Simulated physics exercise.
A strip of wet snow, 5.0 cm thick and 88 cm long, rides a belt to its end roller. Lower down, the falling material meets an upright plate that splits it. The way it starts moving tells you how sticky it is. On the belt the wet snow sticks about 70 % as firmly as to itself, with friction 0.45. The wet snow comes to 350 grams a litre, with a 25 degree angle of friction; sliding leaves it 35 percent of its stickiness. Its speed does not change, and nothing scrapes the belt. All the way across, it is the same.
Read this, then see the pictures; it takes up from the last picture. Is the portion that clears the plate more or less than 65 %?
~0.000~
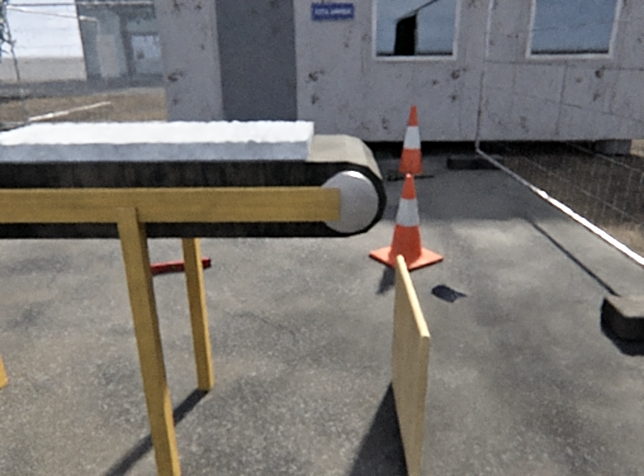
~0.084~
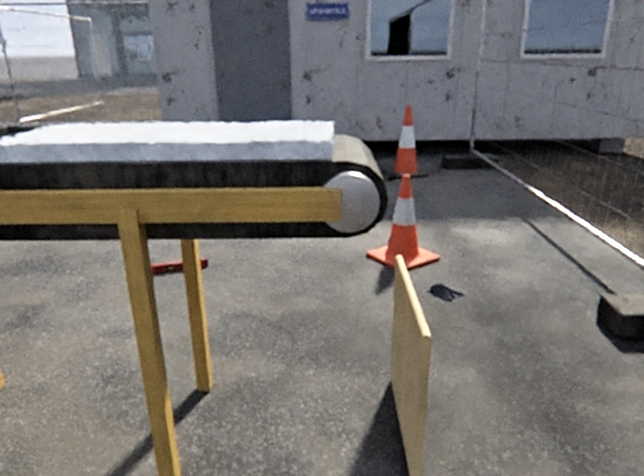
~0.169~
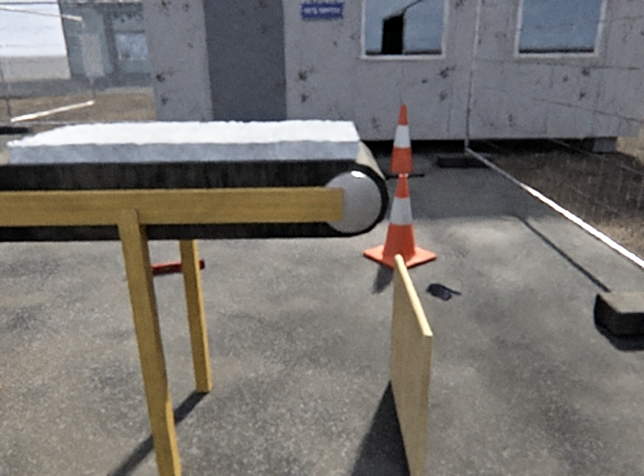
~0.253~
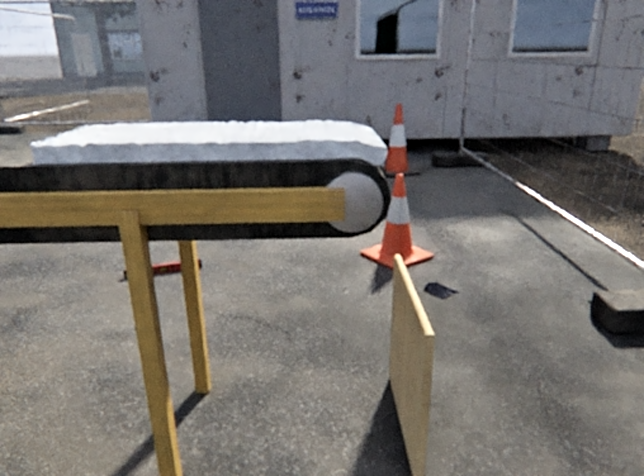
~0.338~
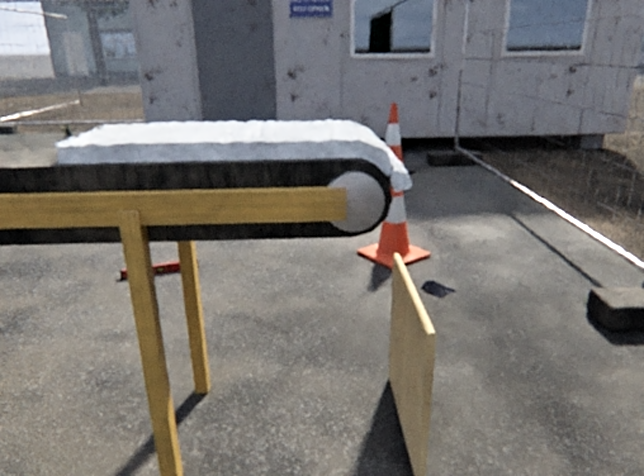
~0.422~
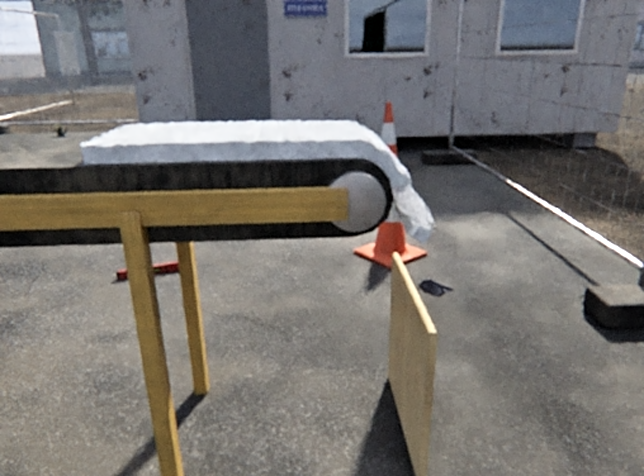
The share is larger than 65 percent.
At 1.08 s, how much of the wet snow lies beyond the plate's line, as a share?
Near 40 %.
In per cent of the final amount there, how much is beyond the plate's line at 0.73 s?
The value is close to 30 %.
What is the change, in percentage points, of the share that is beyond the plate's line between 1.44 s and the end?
Some 12 per cent.
After 0.73 s, 20 % is beyond the plate's line.
After 1.08 s, 41 % is beyond the plate's line.
After 1.44 s, 63 % is beyond the plate's line.
After 1.80 s, 74 % is beyond the plate's line.
After 3.07 s, at the end, 74 % is beyond the plate's line.
